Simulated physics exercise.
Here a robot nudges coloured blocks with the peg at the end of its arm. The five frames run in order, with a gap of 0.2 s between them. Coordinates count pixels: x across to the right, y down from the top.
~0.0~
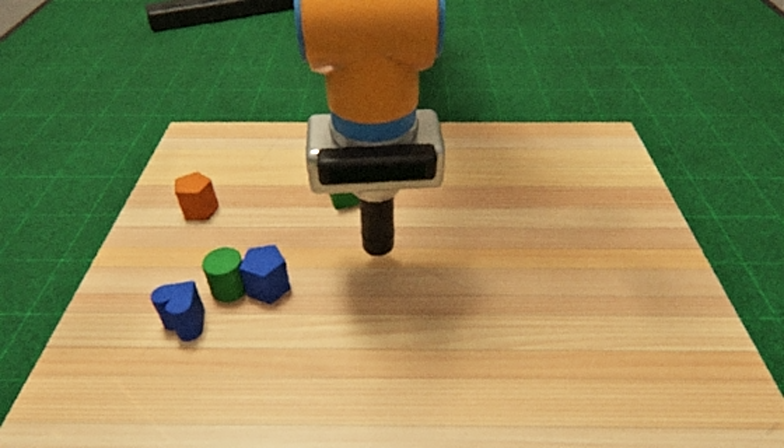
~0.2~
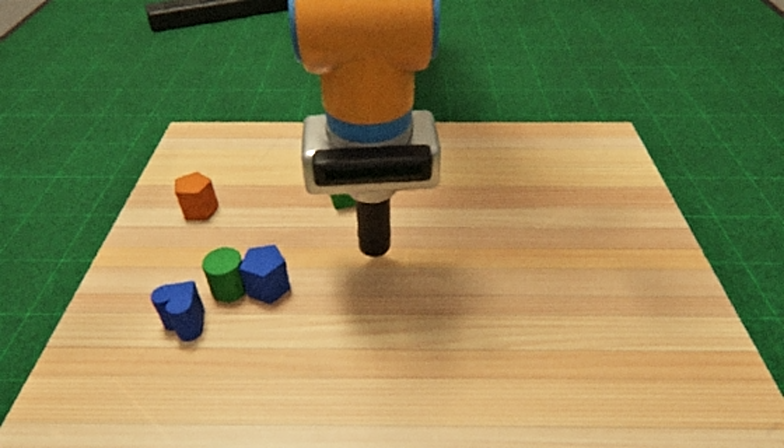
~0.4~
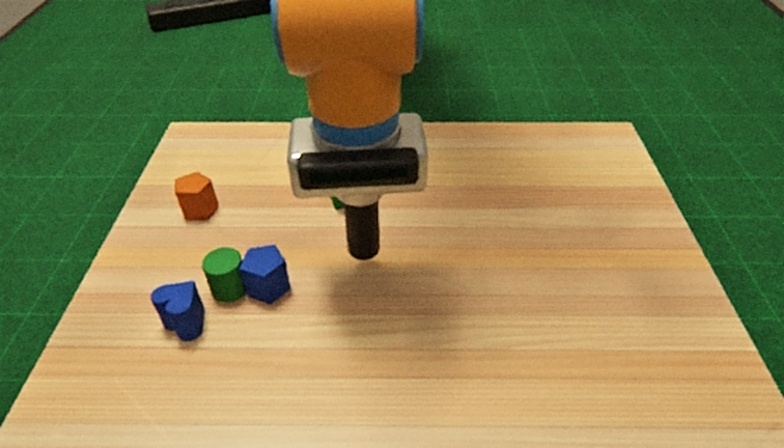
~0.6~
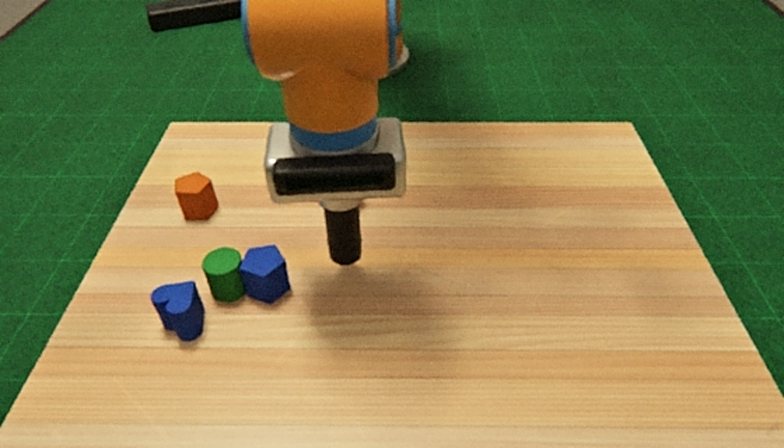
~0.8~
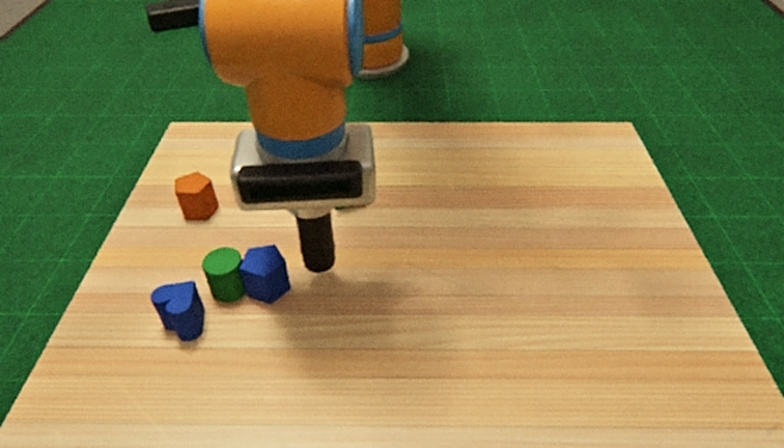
The robot arm moved its black peg slowly left above the wooden table, drawing nearer to the blue pentagonal block, while that block, the green cylinder, the blue heart and the orange block stayed still.
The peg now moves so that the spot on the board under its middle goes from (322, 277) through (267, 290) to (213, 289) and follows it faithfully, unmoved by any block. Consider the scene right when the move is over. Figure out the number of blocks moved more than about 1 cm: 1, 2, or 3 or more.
This push will displace three or more blocks.
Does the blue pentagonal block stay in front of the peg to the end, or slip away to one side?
It rides in front to the end.
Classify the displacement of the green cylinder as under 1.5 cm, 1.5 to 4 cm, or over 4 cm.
If I had to pick, the green cylinder travels beyond 4 cm here.
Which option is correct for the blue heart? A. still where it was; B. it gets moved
Choice B: It gets moved.
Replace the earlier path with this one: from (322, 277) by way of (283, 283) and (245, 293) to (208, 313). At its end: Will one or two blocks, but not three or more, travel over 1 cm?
Final answer: No.
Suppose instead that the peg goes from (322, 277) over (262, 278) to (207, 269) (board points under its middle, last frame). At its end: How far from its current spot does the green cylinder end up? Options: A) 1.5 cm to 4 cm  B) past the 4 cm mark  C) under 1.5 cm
Choice B: Past the 4 cm mark.
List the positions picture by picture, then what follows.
Lower end of the peg (378, 246), tops of blocks, blue heart (174, 295), green cylinder (221, 260), blue pentagonal block (262, 259), in the first frame.
Peg (375, 247), blocks as before, in the second frame.
Peg (364, 250), blocks as before, in the third frame.
Peg (346, 255), blocks as before, in the fourth frame.
Peg (320, 262), blue heart (174, 295), green cylinder (221, 260), blue pentagonal block (262, 259), in the fifth frame.
On the path given first. One third of the way, peg (282, 271); green cylinder (204, 260); blue pentagonal block (241, 264).
Two thirds of the way, peg (243, 276); blue heart (167, 299), turned 20° anticlockwise; green cylinder (168, 259); blue pentagonal block (200, 270).
At the end, peg (208, 273); blue heart (151, 302), turned 70° anticlockwise; green cylinder (132, 257); blue pentagonal block (164, 270).
